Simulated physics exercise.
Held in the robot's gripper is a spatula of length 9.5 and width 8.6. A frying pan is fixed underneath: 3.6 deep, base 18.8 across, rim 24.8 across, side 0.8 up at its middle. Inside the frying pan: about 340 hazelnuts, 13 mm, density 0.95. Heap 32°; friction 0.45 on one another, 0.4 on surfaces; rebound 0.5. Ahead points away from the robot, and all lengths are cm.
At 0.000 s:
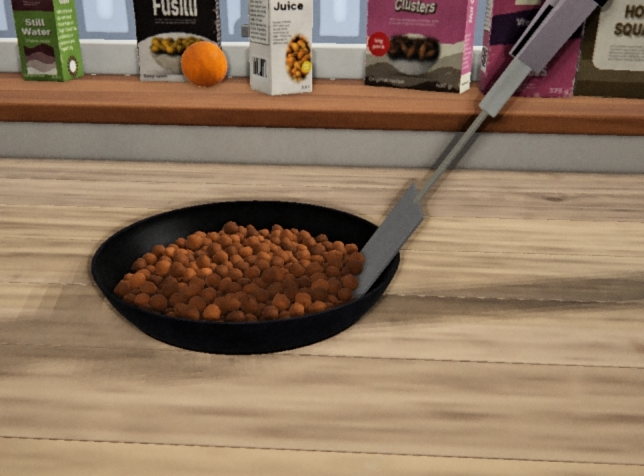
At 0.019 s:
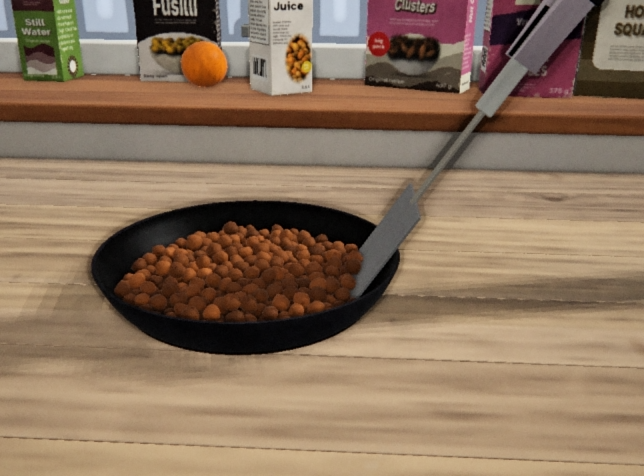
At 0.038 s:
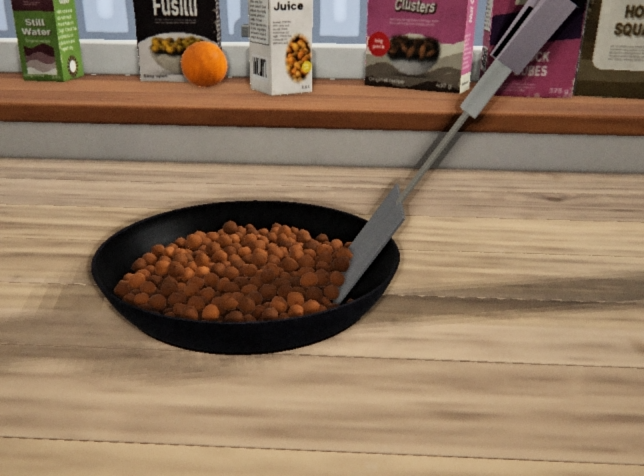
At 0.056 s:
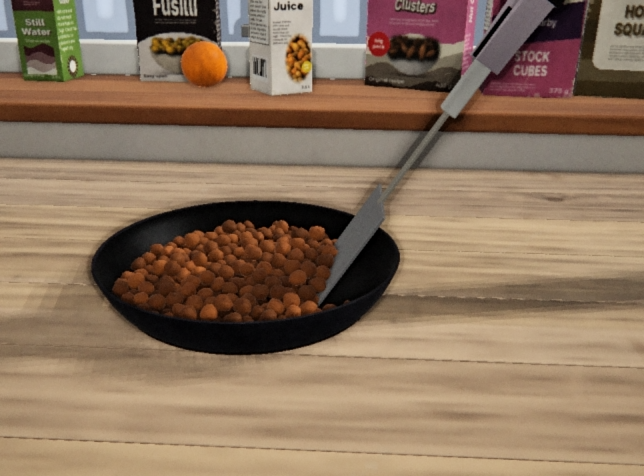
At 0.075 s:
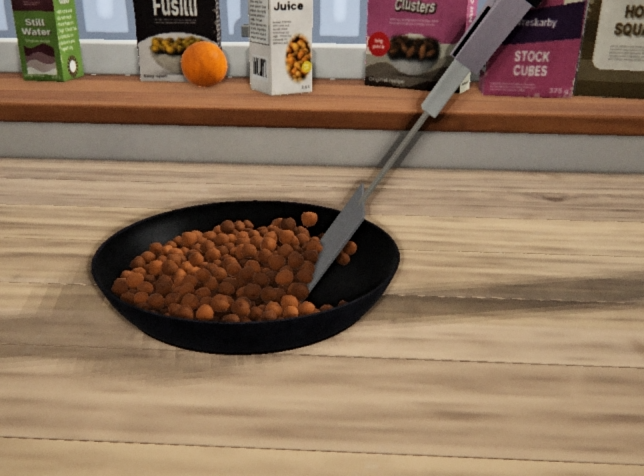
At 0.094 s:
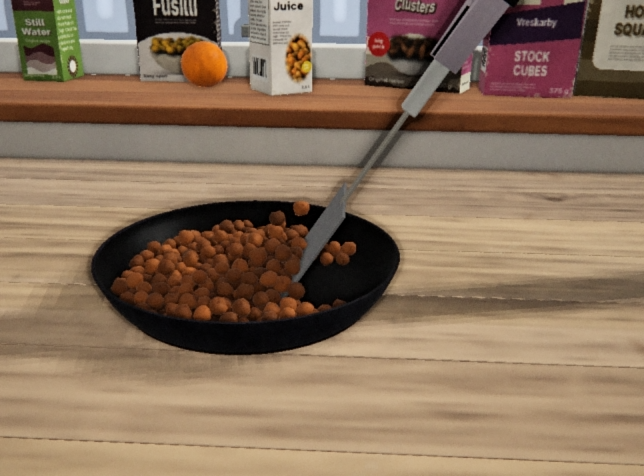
On a wooden counter, a gray spatula pushes left through brown hazelnuts in a black frying pan.
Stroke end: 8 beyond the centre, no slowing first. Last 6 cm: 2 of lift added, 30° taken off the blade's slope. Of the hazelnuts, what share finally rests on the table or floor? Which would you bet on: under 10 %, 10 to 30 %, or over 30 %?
I would bet on 10 to 30 %.
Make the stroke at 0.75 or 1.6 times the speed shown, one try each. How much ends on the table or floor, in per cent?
The two tries give about 10 and 25 in a hundred.
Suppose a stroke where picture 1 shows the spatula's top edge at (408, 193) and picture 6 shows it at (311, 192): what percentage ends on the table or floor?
Close to 25 in a hundred.
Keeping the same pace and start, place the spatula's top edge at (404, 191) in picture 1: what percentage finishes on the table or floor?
Spill: Approx. 15 per cent.
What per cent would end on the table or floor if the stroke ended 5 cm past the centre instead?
In that case around 5 per cent.
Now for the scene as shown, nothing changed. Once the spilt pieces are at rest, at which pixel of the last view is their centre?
My best guess is near (55, 270).
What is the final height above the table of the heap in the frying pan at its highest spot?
It reaches around 5.5 cm.
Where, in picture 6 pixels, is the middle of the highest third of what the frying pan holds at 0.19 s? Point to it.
Roughly pixel (188, 246).
After 0.14 s, sloping 57°, highest piece 7 above the table; 335 in the frying pan.
After 0.19 s, sloping 44°, highest piece 8 above the table; 335 in the frying pan.
After 0.41 s, sloping 27°, highest piece 5 above the table; 291 in the frying pan, 42 on the table or floor, 2 on the blade or in flight.
After 1.46 s, sloping 27°, highest piece 5 above the table; 291 in the frying pan, 44 on the table or floor.
In the end, 291 in the frying pan, 44 on the table or floor. That is 13 % on the table or floor.
